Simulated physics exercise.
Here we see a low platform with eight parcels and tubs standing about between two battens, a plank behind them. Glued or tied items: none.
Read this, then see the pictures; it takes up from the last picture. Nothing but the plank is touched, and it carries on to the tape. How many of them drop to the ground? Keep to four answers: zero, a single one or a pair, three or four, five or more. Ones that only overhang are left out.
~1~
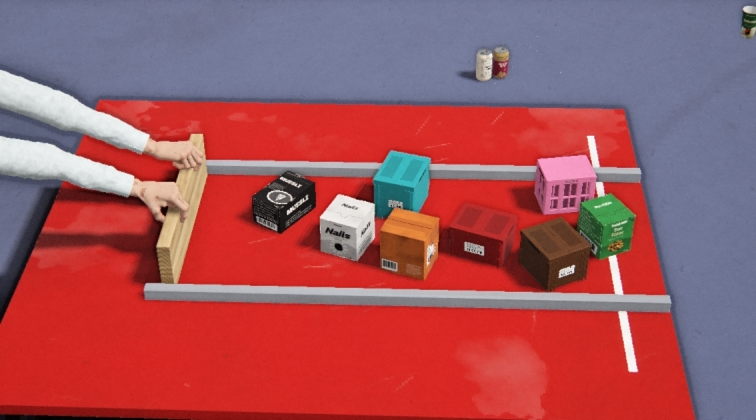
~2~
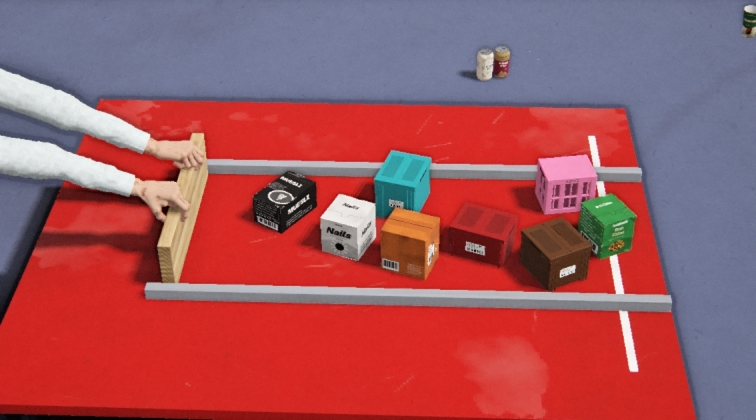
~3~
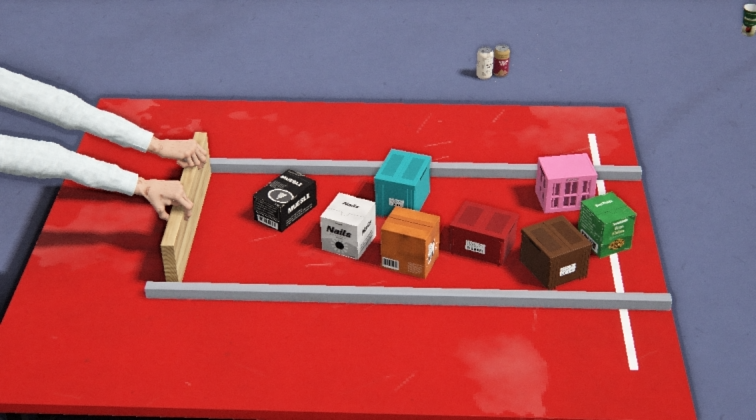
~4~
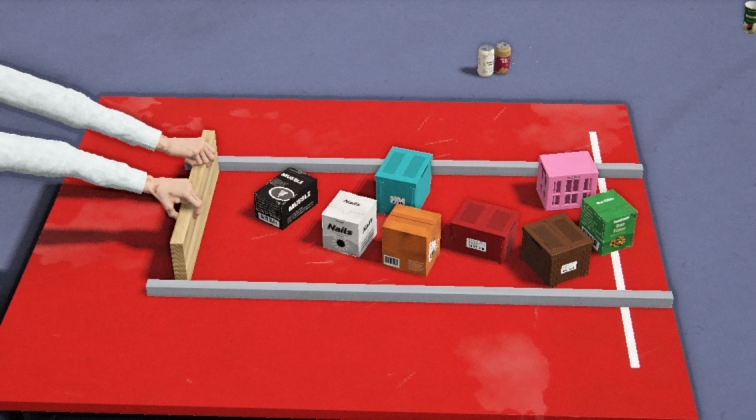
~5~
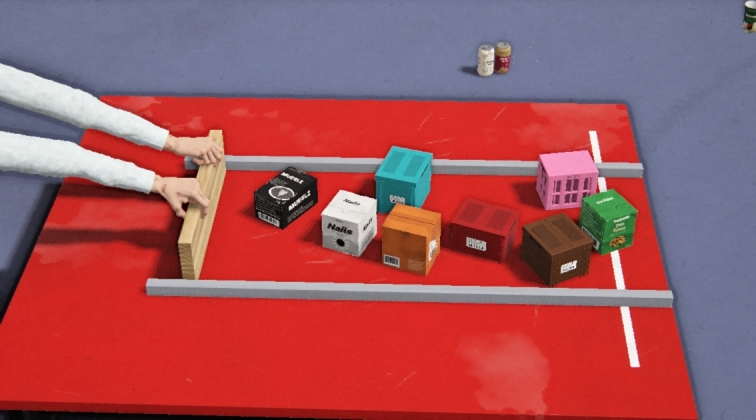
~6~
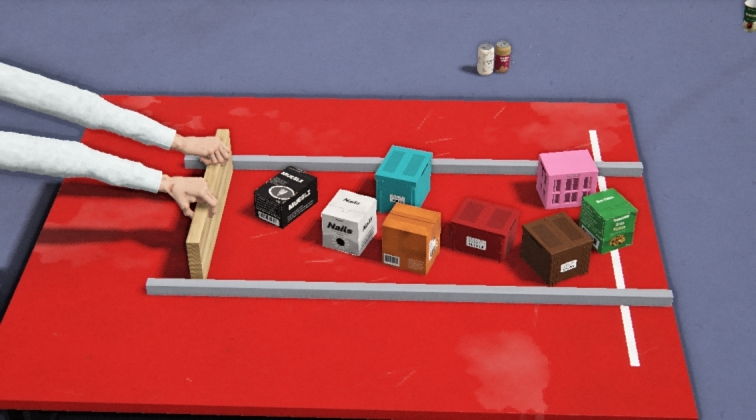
It is going to spill five or more of them.
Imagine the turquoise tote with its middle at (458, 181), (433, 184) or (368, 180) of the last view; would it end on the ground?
In turn it goes off the edge; goes off the edge; goes off the edge.
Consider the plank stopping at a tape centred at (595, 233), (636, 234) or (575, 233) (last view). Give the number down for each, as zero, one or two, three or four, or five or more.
Result per tape, in order - three or four / five or over / 1 or 2.
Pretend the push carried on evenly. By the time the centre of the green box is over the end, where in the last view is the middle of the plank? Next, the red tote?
Roughly (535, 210); for the second one, roughly (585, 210).
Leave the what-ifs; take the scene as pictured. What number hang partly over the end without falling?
0 in all.
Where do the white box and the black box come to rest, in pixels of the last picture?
Taking them in turn, first comes (634, 223), then (626, 197).
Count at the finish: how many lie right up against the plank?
That comes to 3.
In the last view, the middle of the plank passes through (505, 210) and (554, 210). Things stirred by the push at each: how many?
I make it 8 at the first spot and 8 at the other.
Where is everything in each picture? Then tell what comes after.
The first picture shows green box (605, 227); pink crate (565, 185); brown tote (554, 255); plank (184, 208); tape (609, 239).
The second picture shows pink crate (566, 185); black box (285, 201).
The third picture shows brown tote (555, 253); red tote (484, 234).
The fourth picture shows green box (607, 223); turquoise tote (404, 184).
The fifth picture shows pink crate (567, 180); white box (350, 223).
The sixth picture shows green box (607, 221); pink crate (567, 179); brown tote (556, 249); plank (211, 204); tape (611, 233).
Soon after, none off yet; green box at rest near (607, 221); pink crate at rest near (567, 179); brown tote at rest near (556, 249).
After that, none off yet; green box displaced a little near (615, 221); pink crate displaced a little near (577, 181); brown tote displaced about its own width near (602, 256).
In the end, the number that fall off is five or more; gone, turquoise tote, red tote, brown tote, pink crate and green box.
